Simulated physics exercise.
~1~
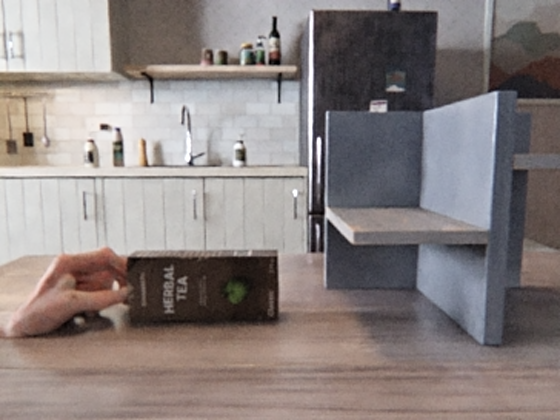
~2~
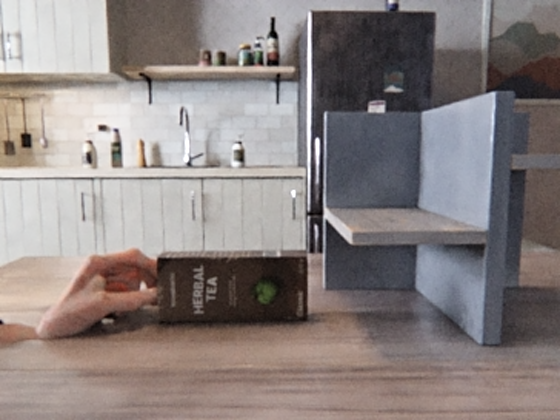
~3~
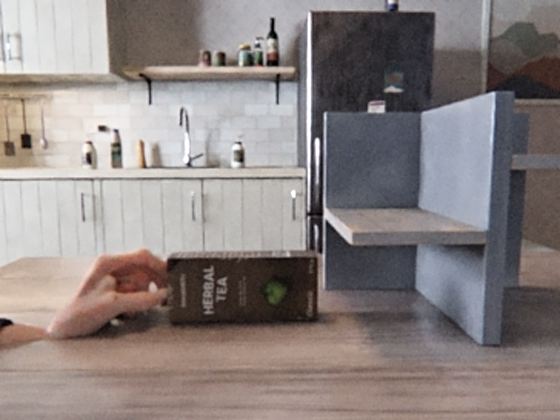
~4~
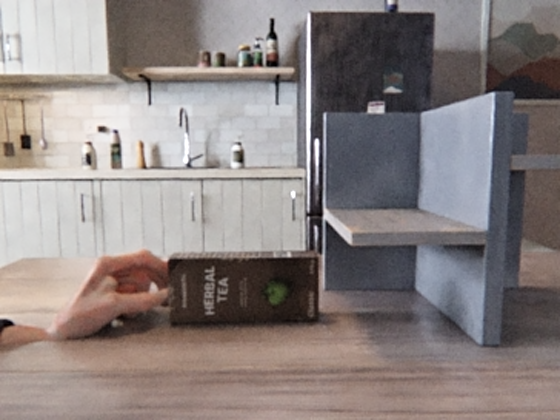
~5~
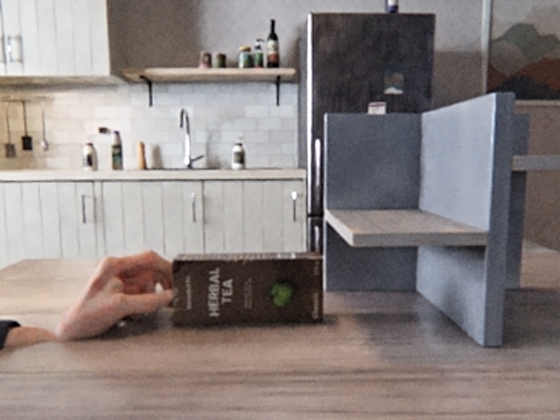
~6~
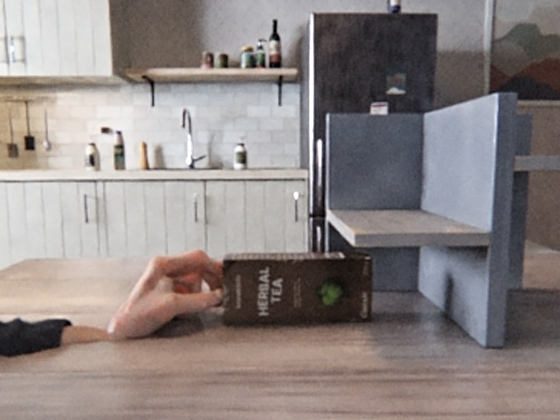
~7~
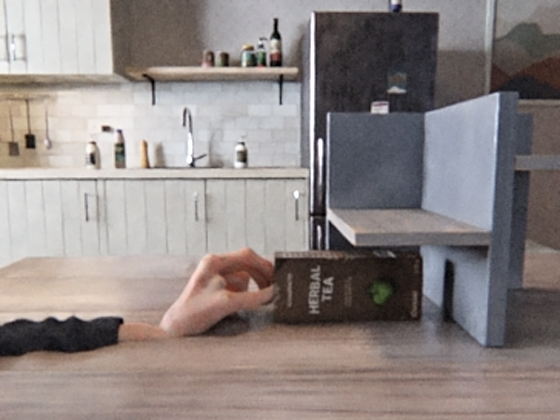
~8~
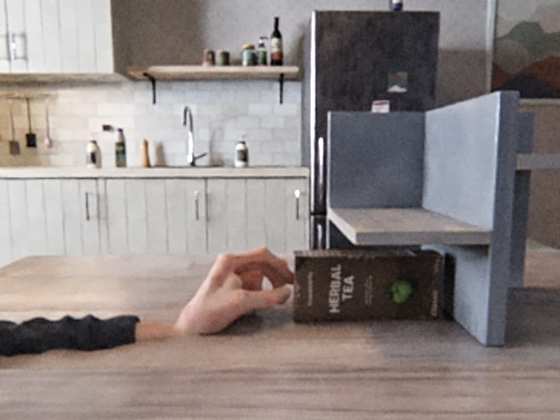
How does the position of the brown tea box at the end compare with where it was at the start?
At the start the box lay out in the open on the table, well to the left of the gray rack. By the end it was farther right, tucked under the rack's low shelf.
On a wooden table in a kitchen, a hand pushed a brown herbal tea box lying on its side to the right, paused briefly, then slid it on until it went in under the low shelf of a small gray rack.
